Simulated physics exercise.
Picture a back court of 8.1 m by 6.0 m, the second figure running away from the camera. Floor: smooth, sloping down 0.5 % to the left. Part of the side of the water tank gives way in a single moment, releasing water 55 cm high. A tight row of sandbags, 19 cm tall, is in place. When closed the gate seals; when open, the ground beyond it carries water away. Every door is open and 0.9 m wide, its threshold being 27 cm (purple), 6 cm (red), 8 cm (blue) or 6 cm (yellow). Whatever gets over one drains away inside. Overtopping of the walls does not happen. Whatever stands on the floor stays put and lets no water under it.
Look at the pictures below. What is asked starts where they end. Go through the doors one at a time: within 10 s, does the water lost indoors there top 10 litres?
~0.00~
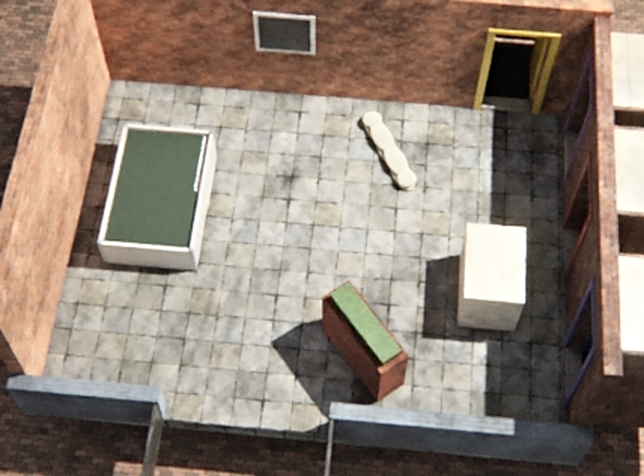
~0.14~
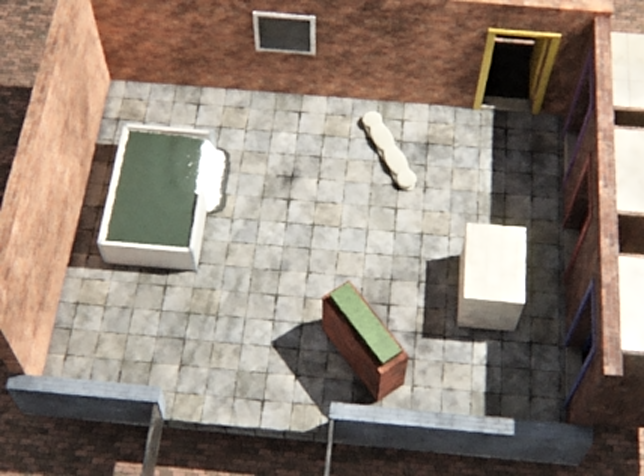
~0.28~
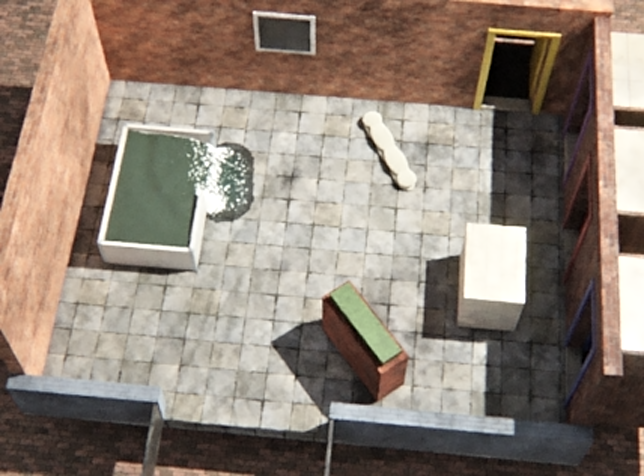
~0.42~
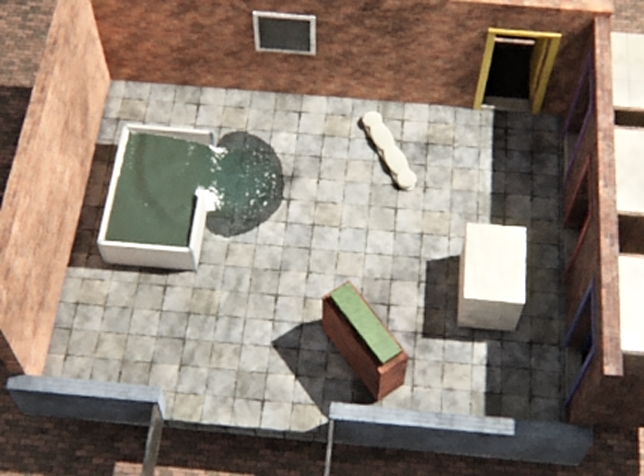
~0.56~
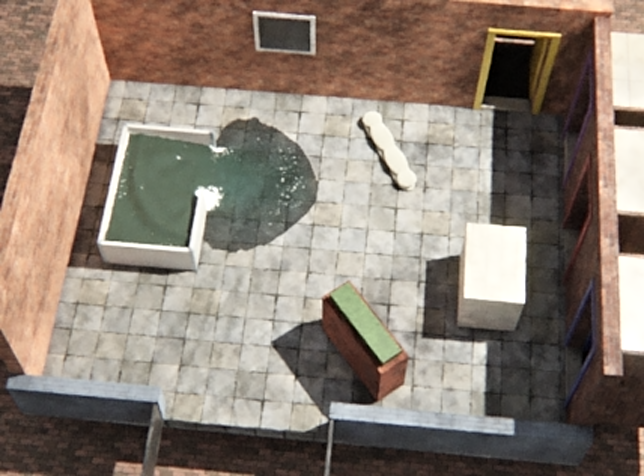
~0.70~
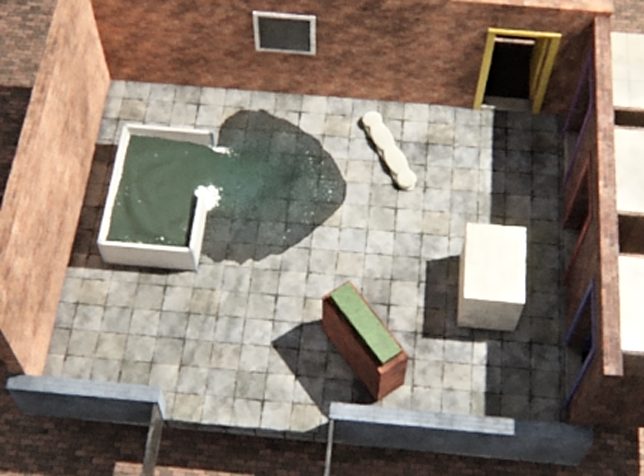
Purple door - no, it does not. Red door - yes, it does. Blue door - no, it does not. Yellow door - no, it does not.
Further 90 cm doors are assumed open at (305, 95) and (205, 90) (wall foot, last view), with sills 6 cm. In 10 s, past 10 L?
First door beyond the limit, second door short of the limit.
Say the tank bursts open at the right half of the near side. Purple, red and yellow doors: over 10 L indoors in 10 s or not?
The purple door comes out less than that, the red door less than that and the yellow door less than that.
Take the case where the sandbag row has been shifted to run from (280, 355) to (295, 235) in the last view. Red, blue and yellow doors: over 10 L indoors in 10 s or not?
So red comes out too high, blue comes out low enough and yellow comes out too high.
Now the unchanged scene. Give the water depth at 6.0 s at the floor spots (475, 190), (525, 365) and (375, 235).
4, 2, 5 cm.
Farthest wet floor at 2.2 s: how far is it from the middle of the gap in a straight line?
I'd say close to 5.6 m.
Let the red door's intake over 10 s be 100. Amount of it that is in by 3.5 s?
By then it's near 40% of the total.
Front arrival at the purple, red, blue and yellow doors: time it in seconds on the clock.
Door times: Purple 3.6 s / red 2.6 s / blue 5.5 s / yellow 2.6 s.
After 1.4 s water covers 20 % of the floor and is deepest (29 cm) near (218, 168); purple door not reached, red door not reached, blue door not reached, yellow door not reached.
After 2.2 s water covers 30 % of the floor and is deepest (24 cm) near (351, 109); purple door not reached, red door not reached, blue door not reached, yellow door not reached.
After 3.5 s water covers 50 % of the floor and is deepest (16 cm) near (387, 173); purple door not reached, red door 11 cm at the sill, 18 L in, blue door not reached, yellow door 2 cm at the sill, 0 L in.
After 6.0 s water covers 60 % of the floor and is deepest (12 cm) near (559, 440); purple door 5 cm at the sill, 0 L in, red door 8 cm at the sill, 40 L in, blue door 4 cm at the sill, 0 L in, yellow door 5 cm at the sill, 0 L in.
After 10.0 s water covers 85 % of the floor and is deepest (8 cm) near (403, 426); purple door 3 cm at the sill, 0 L in, red door 6 cm at the sill, 43 L in, blue door 4 cm at the sill, 0 L in, yellow door 3 cm at the sill, 0 L in.
